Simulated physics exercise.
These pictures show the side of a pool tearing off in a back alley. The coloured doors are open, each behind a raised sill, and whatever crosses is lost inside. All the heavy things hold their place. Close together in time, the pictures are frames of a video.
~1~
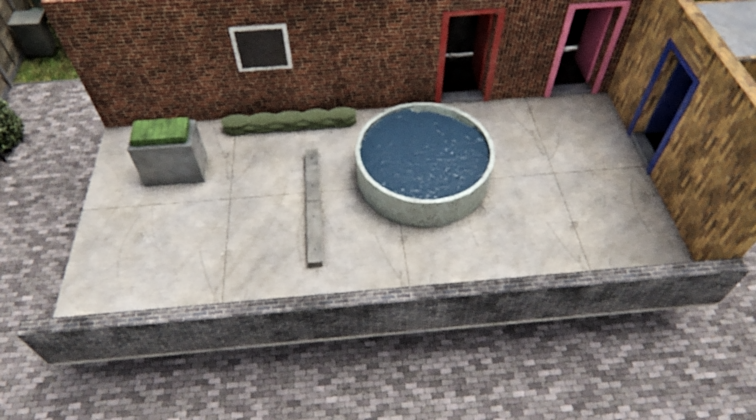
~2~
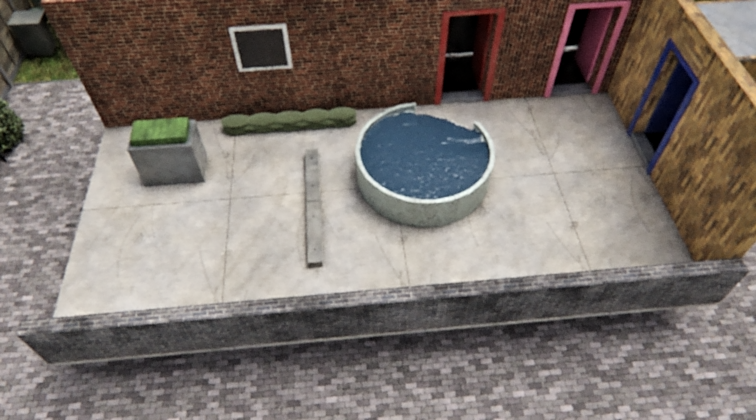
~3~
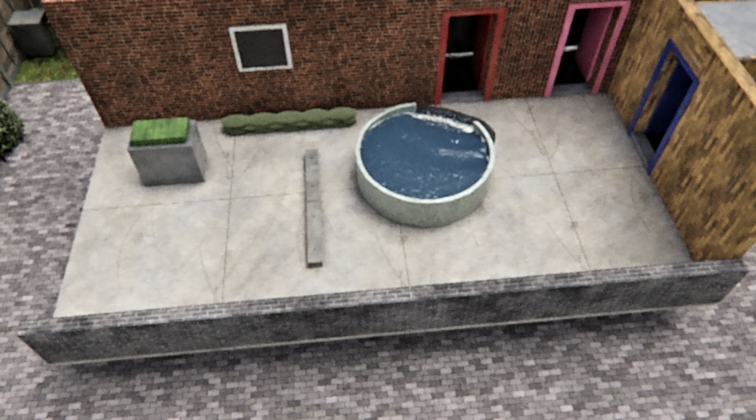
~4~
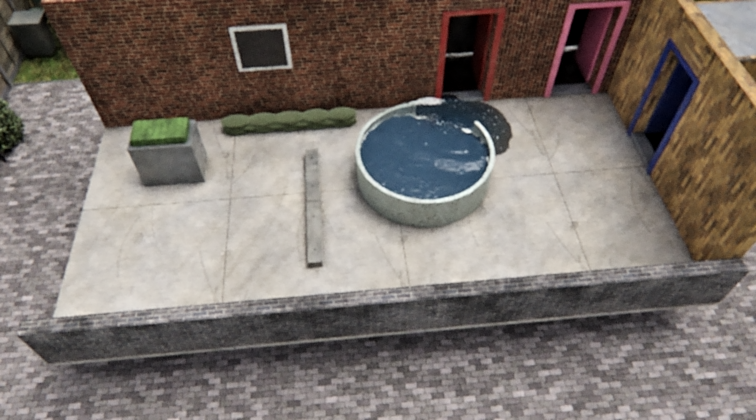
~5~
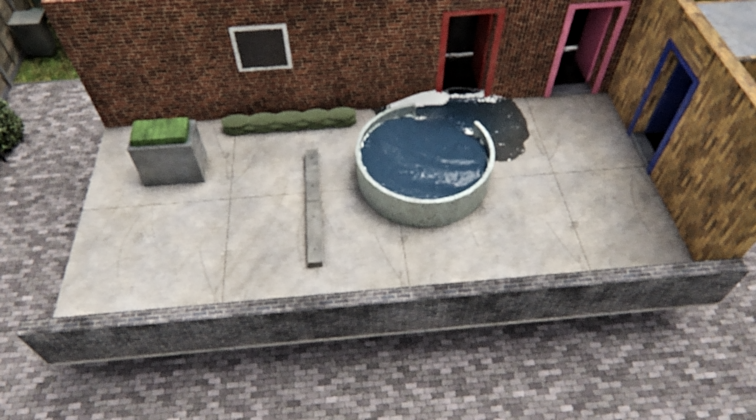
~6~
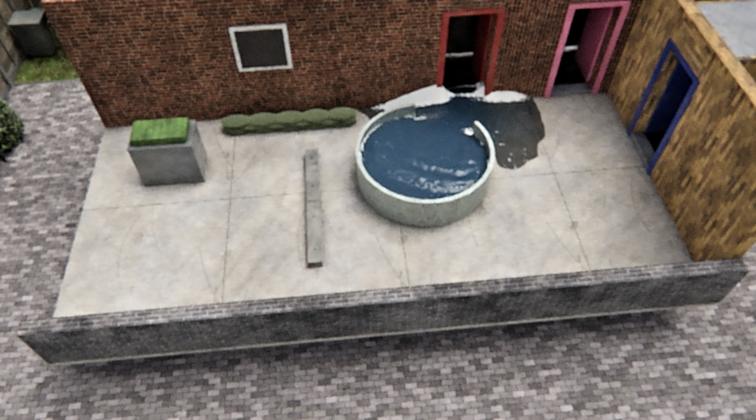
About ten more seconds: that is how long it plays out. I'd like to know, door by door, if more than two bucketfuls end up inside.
The pink door will count as flooded, the blue door will not count as flooded, the red door will count as flooded.
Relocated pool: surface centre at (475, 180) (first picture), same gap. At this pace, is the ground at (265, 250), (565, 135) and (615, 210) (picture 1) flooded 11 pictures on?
Result: Spared; inundated; spared.
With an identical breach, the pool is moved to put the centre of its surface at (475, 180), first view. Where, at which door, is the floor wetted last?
The blue one comes last.
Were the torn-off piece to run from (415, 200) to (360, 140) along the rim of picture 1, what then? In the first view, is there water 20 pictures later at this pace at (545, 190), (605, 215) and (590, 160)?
Going through them, the first would be still bare, the next still bare and the last still bare.
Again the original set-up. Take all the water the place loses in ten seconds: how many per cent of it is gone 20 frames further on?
By then, close to 60 % of it.
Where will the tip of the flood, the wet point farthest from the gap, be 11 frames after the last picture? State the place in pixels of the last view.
Estimated pixel: (235, 119).
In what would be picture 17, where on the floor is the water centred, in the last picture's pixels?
The balance point is around (452, 149).
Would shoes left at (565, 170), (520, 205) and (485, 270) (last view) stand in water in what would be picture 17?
First spot not wet, second not wet, third not wet.
A moment on, water covers 15 % of the floor; the pink door wet at the sill, nothing in, the blue door not reached, the red door far over two buckets in.
Next, water covers 20 % of the floor; the pink door wet at the sill, nothing in, the blue door wet at the sill, nothing in, the red door far over two buckets in.
Then, water covers 35 % of the floor; the pink door under two buckets in, the blue door under two buckets in, the red door far over two buckets in.
Later, water covers 55 % of the floor; the pink door over two buckets in, the blue door under two buckets in, the red door far over two buckets in.
In the end, water covers 70 % of the floor; the pink door over two buckets in, the blue door under two buckets in, the red door far over two buckets in.
